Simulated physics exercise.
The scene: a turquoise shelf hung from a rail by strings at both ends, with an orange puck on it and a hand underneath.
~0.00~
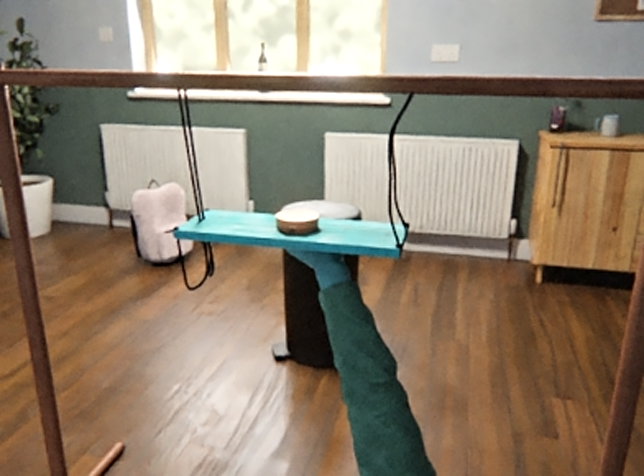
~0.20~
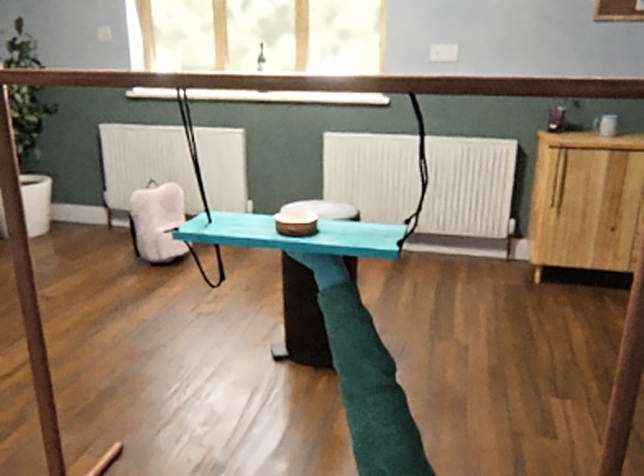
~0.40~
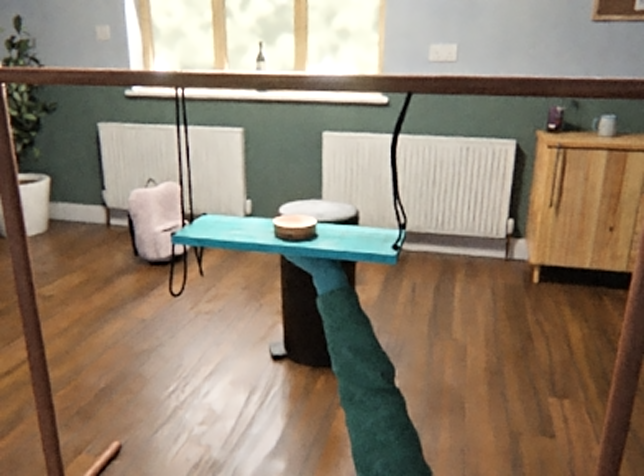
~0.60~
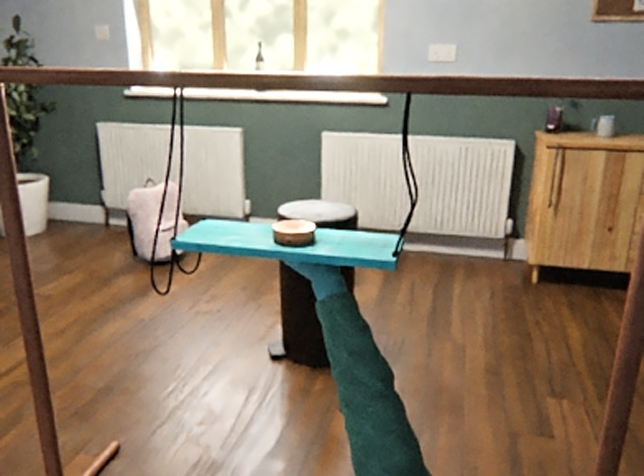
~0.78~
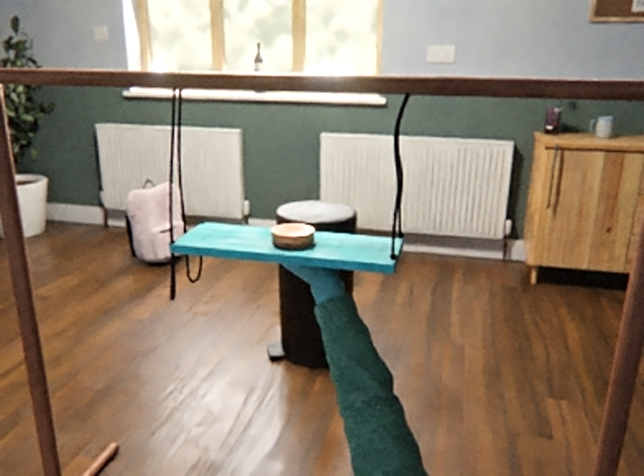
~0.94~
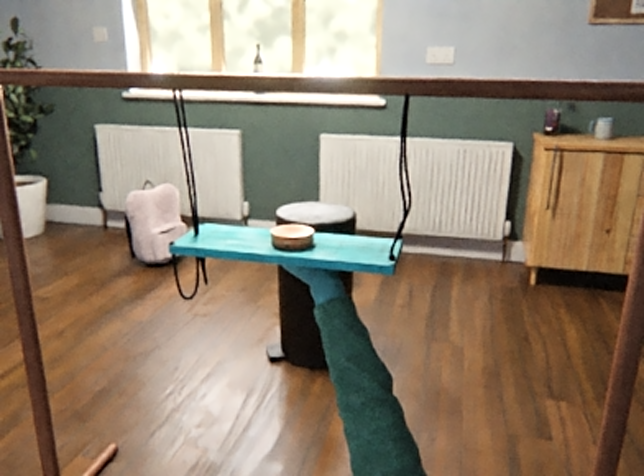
In this clip, a gloved hand supports a turquoise shelf from below, beneath a rail with dark strings at both ends; the shelf and the orange-brown puck on it lower very slightly while the loose strings sway and shift.
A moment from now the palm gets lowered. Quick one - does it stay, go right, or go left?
It goes left.
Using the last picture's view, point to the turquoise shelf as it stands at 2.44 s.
Position at that moment: Near (321, 311).
After 1.36 s, board tipped 20° down to the left; puck sliding near (203, 287).
After 1.90 s, board tipped 41° down to the left; puck on the floor.
After 2.44 s, board tipped 37° down to the left; puck on the floor.
At rest, board tipped 37° down to the left; puck on the floor. The orange puck slides off to the left.
